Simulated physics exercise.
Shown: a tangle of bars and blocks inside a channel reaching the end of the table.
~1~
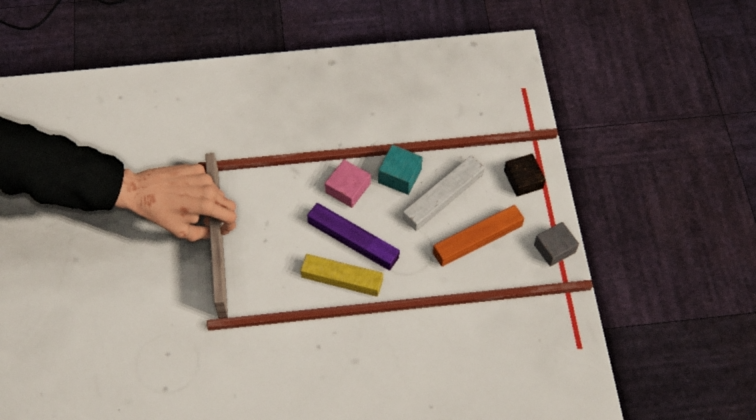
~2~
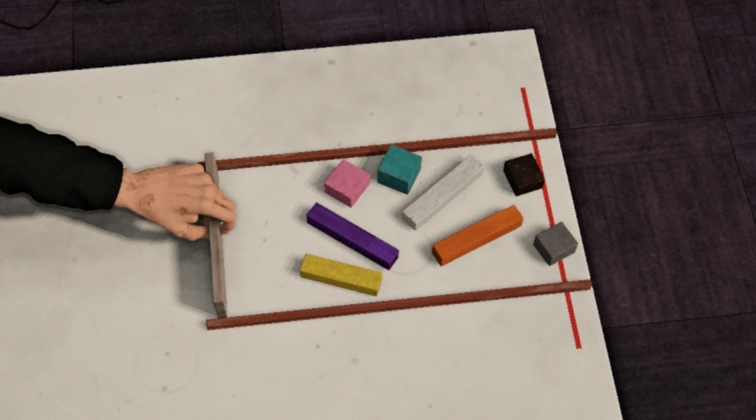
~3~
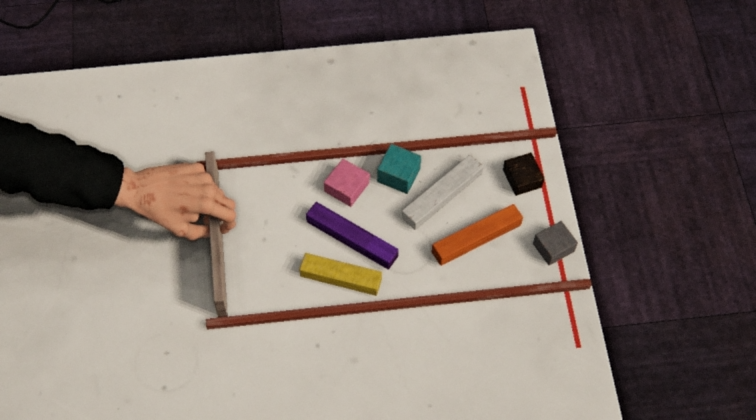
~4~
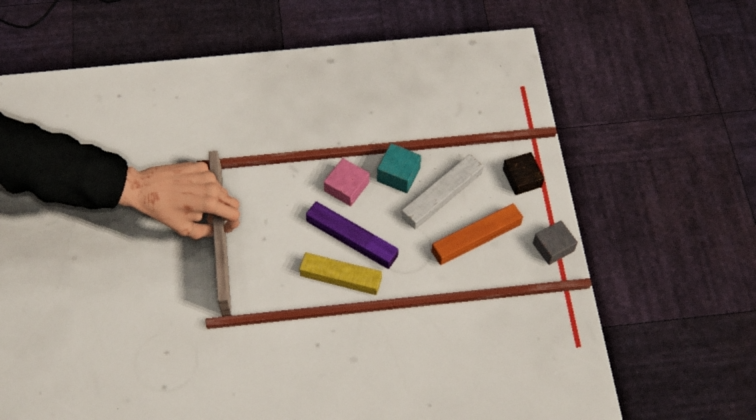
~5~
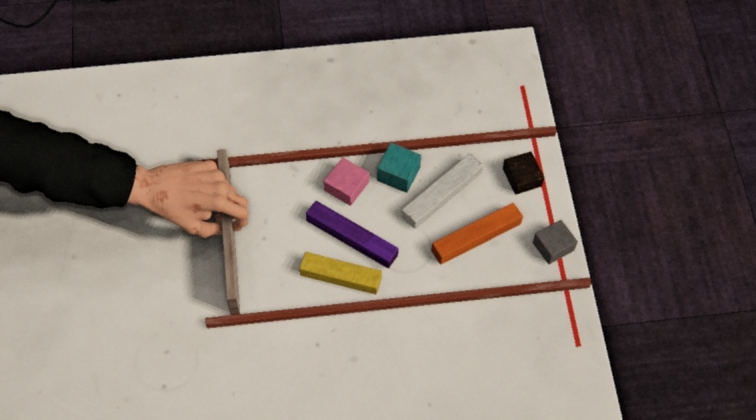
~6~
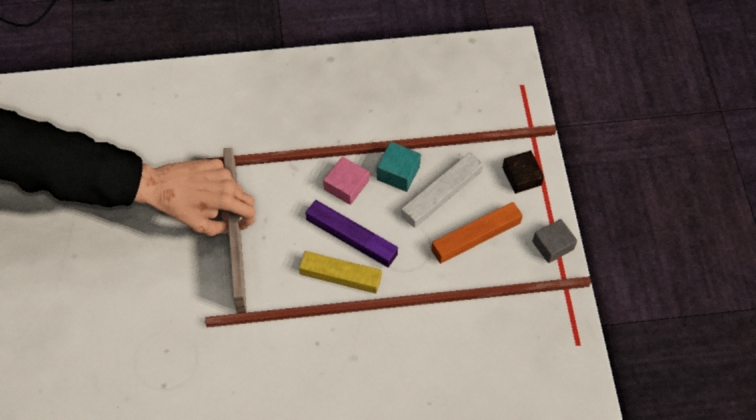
At the start, a hand holds a board across the left end of a channel between two reddish rails, with coloured bars and blocks scattered inside toward a red line. The hand stays still at first, then slides the board slightly right, while the pieces stay in place, untouched.
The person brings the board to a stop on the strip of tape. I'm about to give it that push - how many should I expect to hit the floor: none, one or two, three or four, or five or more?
Expect five or more.
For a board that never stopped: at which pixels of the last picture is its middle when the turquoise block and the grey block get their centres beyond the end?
Approx. (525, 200) for the first, approx. (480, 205) for the second.
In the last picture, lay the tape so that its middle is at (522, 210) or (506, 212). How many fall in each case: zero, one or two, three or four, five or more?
Place by place: Three or four, then 3 or 4.
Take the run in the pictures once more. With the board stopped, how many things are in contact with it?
Contact count: 3.
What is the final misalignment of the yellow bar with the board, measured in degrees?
It is near 25° out of line.
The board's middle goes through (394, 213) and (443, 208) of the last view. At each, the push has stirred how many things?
Counts: 6 and 7.
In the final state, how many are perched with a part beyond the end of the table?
The count is 3.
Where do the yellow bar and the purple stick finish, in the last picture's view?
Final spots - yellow bar (589, 260), purple stick (578, 213).
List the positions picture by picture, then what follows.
The first picture shows grey block (556, 244); black block (525, 175); orange stick (479, 236); board (217, 234); tape (550, 211).
The second picture shows black block (524, 175); white bar (443, 193).
The third picture shows orange stick (477, 235); turquoise block (399, 169).
The fourth picture shows grey block (555, 243); purple stick (352, 235).
The fifth picture shows black block (523, 173); yellow bar (341, 273).
The sixth picture shows grey block (555, 241); black block (523, 172); orange stick (477, 233); board (235, 229); tape (548, 207).
A little later, none off yet; grey block at rest near (555, 241); black block at rest near (523, 172); orange stick at rest near (477, 233).
Next, none off yet; grey block at rest near (555, 242); black block shifted about its own width near (551, 173); orange stick shifted about its own width near (555, 206).
When it is over, the number that fall off is five or more; down, turquoise block, white bar, orange stick, black block and grey block.
